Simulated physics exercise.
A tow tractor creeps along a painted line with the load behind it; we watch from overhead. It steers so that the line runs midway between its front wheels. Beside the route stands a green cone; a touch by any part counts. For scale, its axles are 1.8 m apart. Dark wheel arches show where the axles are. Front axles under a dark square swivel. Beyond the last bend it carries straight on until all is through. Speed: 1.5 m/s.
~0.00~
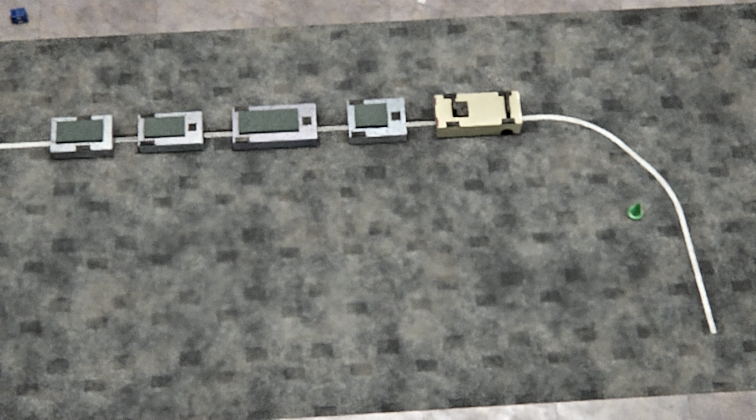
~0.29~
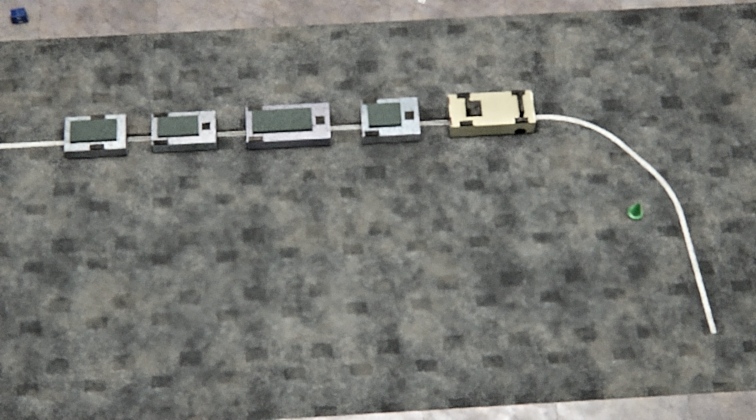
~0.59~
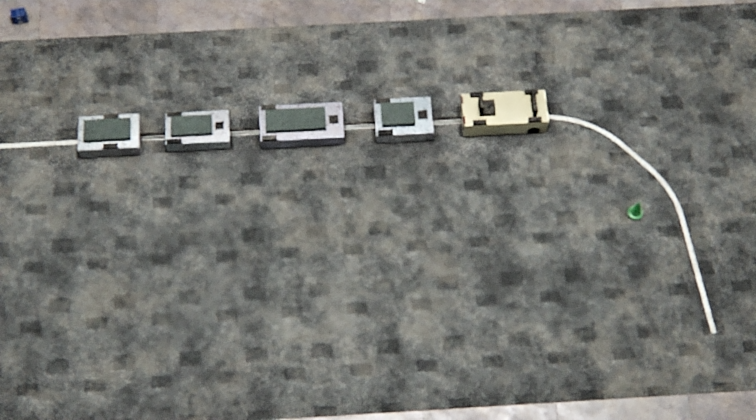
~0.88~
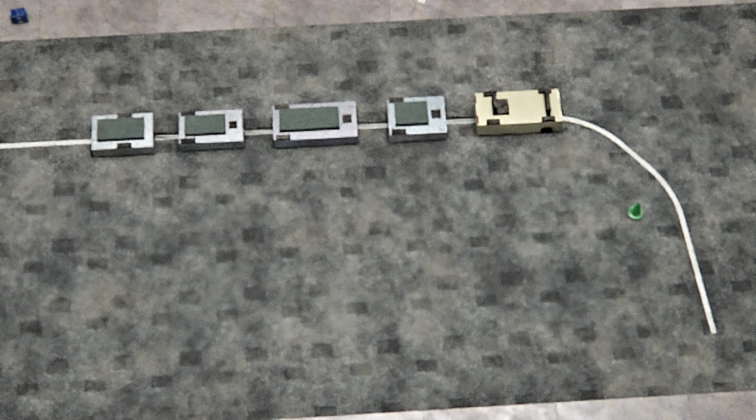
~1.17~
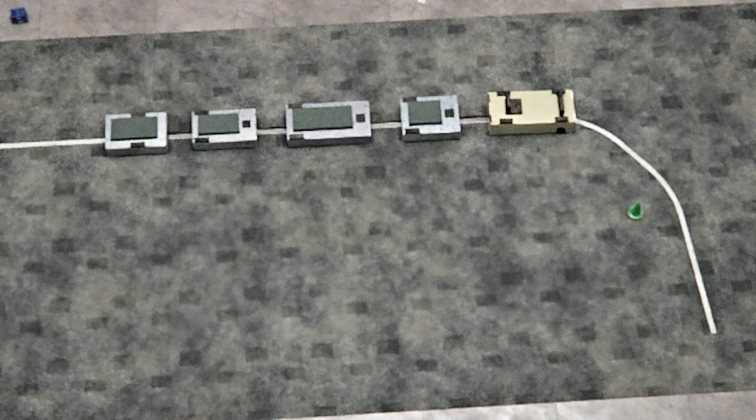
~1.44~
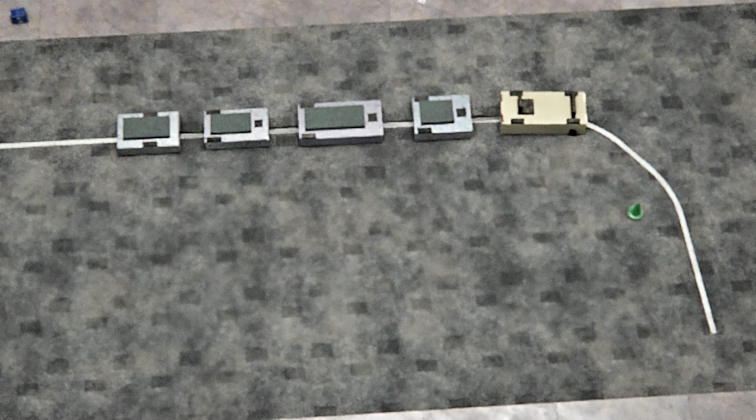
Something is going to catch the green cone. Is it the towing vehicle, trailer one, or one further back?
It is trailer one.
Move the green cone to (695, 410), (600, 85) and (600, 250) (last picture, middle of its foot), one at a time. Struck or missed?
First clear, second clear, third clear.
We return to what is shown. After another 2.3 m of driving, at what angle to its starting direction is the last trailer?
Some 0°.
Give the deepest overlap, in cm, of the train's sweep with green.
About: Green 85.
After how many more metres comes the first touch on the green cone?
After some 8.0 m.
After 6.9 s, the last axle is at (380, 117) of the last picture, on the line; the first trailer has hit green.
After 12.2 s, the last axle is at (591, 162) of the last picture, 150 cm off the line.
After 17.6 s, the last axle is at (724, 371) of the last picture, 20 cm off the line; 1 of 1 struck in all.
